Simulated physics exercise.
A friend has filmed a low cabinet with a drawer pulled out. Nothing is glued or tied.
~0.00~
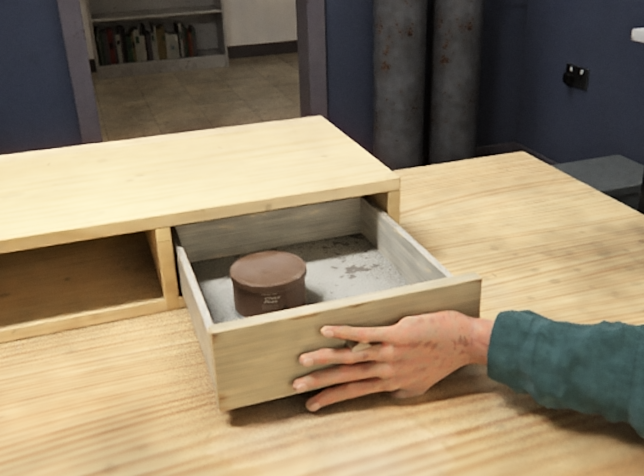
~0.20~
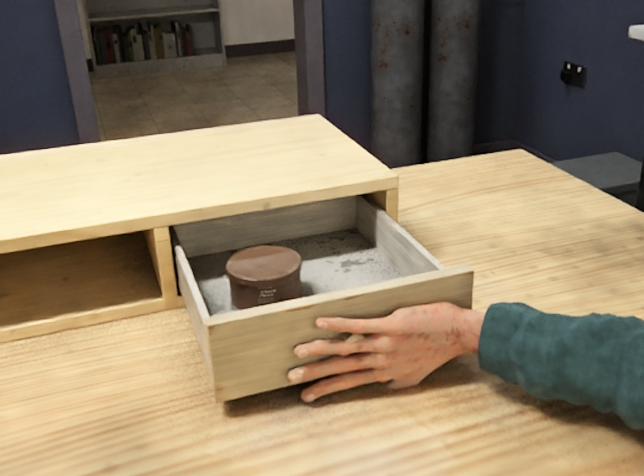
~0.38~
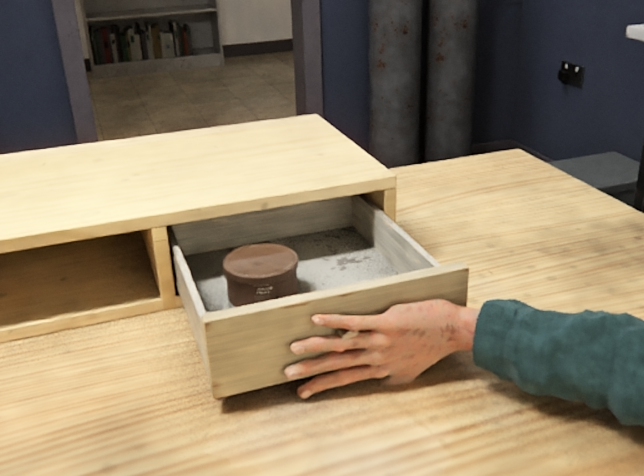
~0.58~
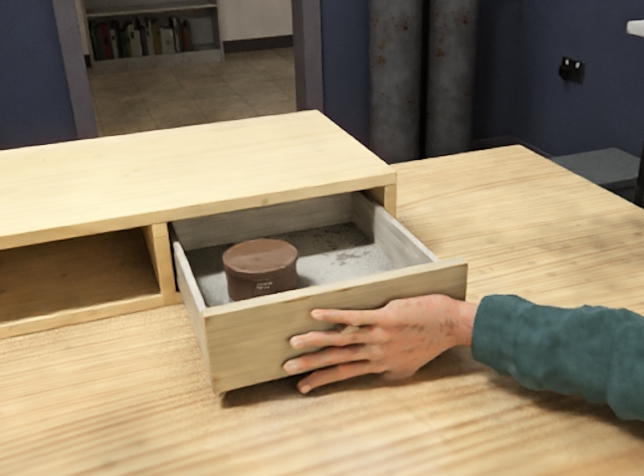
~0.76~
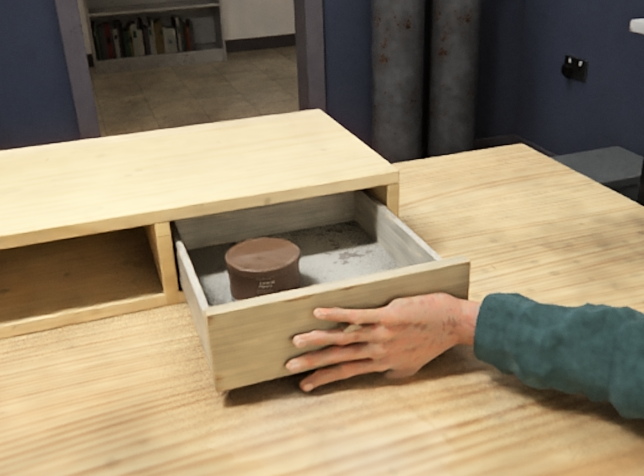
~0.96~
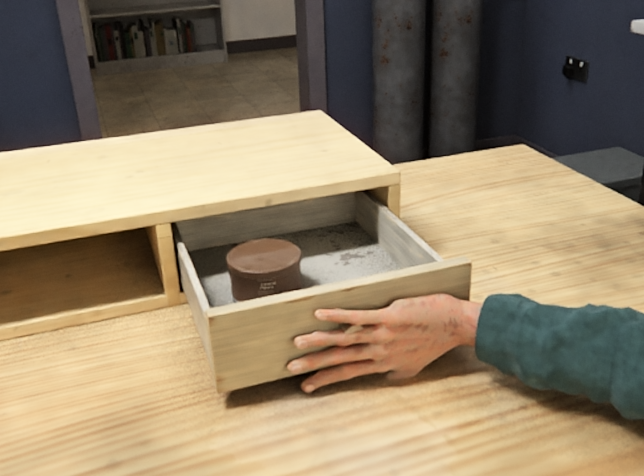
On a pale wooden tabletop in a room with dark blue walls, a low cabinet has its right drawer pulled out, with a round brown tin inside. A hand in a teal sleeve rests against the drawer front, and drawer, tin and hand shift very slightly left, then stay almost still.
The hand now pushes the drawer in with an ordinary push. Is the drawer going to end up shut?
Here the drawer goes all the way in.
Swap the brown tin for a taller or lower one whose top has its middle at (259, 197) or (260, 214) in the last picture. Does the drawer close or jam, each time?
In turn it stays ajar; is stopped.
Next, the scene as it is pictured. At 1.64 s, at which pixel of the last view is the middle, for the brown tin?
Around (237, 226).
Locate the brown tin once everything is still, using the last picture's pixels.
Around (224, 203).
After 1.36 s, drawer about half in.
At rest (2.4 s), the drawer closes.
